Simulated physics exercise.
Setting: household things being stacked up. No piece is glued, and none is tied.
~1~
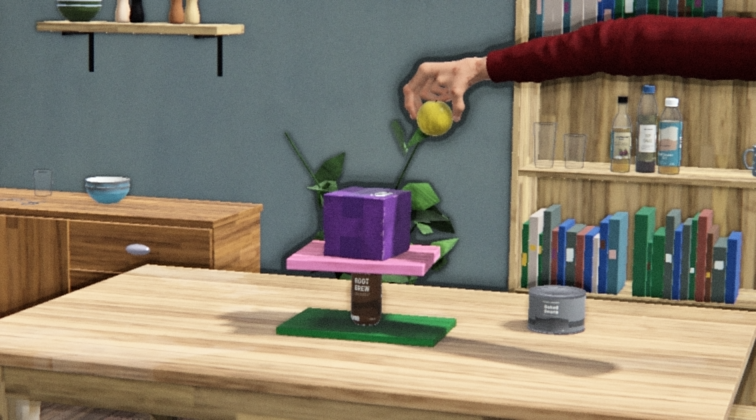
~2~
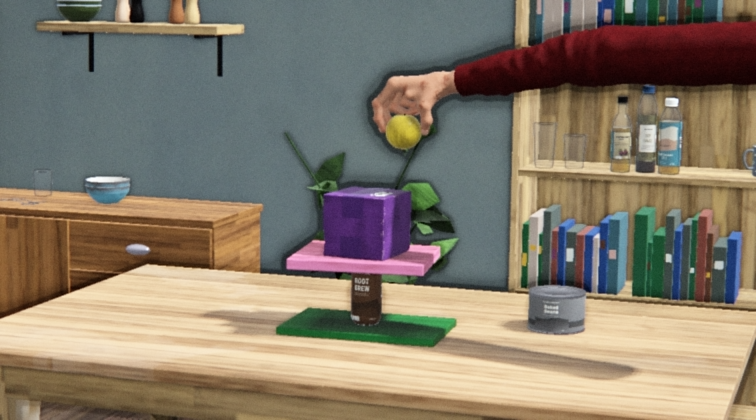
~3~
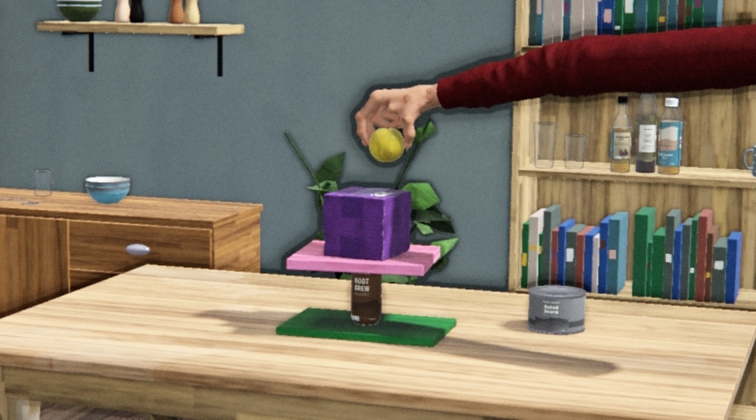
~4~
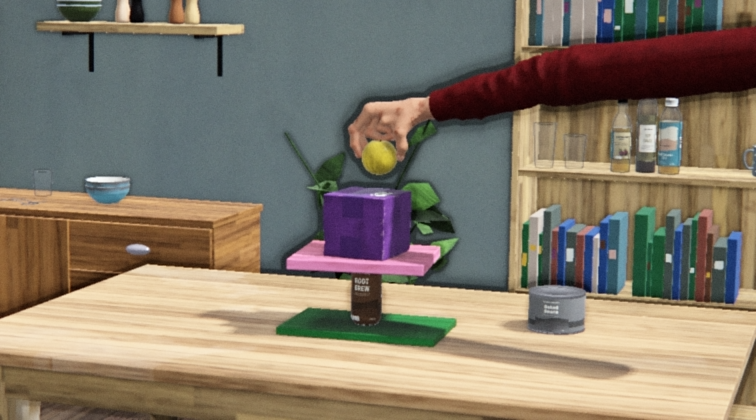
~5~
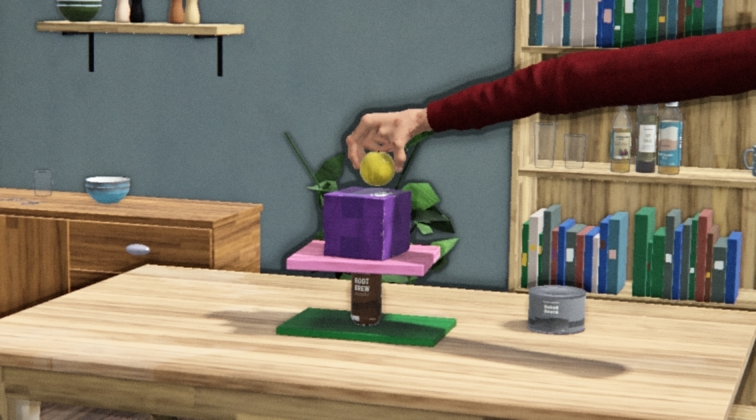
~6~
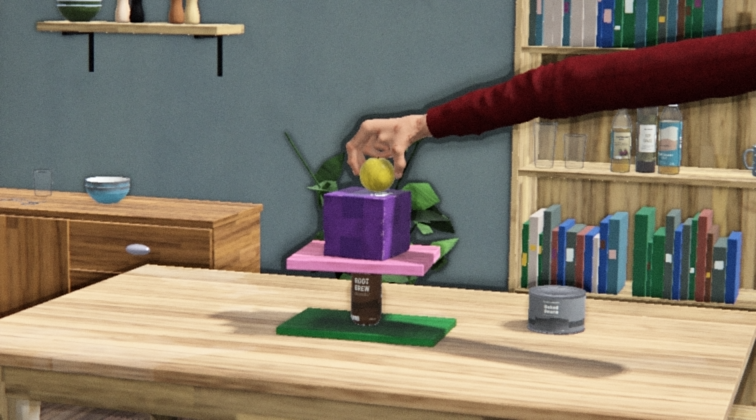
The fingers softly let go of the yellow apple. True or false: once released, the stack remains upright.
True.
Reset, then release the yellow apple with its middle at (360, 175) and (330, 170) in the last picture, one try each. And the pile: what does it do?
Try one: Stable. Try two: Collapse.
Then, 0.20 s later than the last frame, all is still.
Then, 0.30 s later than the last frame, yellow apple resting near (377, 176).
When it is over, all 6 as before. End places, in pixels of the last picture, yellow apple near (377, 175). The pile keeps its balance.
